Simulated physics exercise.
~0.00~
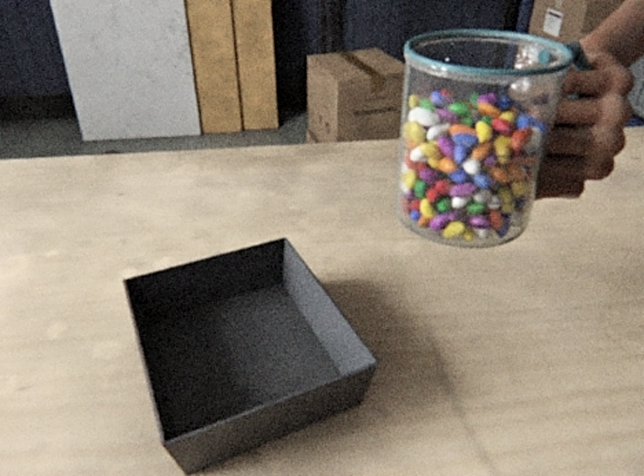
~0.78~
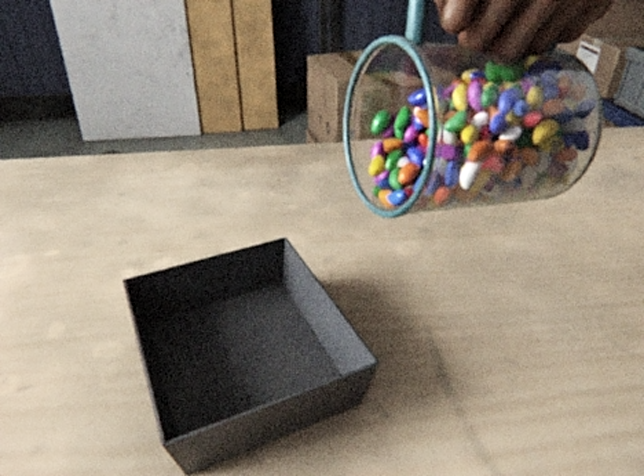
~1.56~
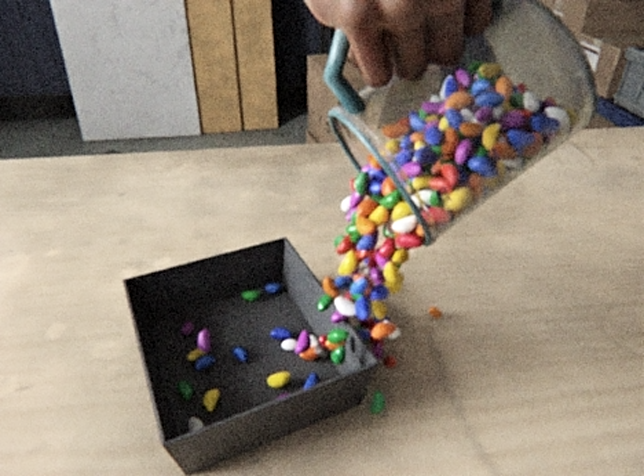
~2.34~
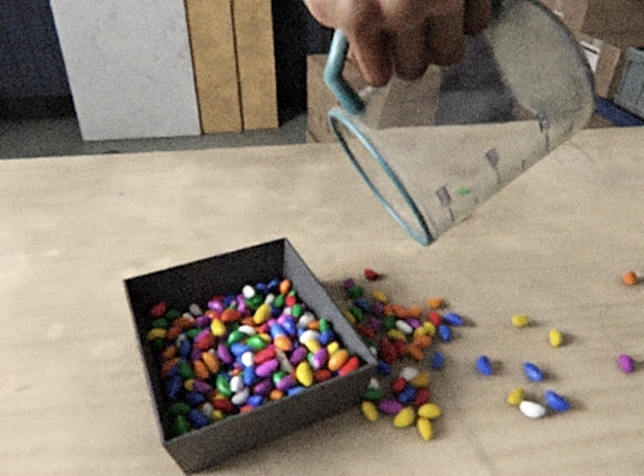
At first, a hand holds a clear jug with a teal rim, full of brightly coloured jelly beans, upright above and to the right of an open dark square tin on a pale tabletop. The hand tips the jug onto its side, its mouth toward the tin. It then tilts the jug further, and the beans pour down in a thick stream, some landing inside and some hitting the near right edge. At the end, the jug hangs tilted and empty, most beans fill the tin, and the rest lie scattered on the table to its right.
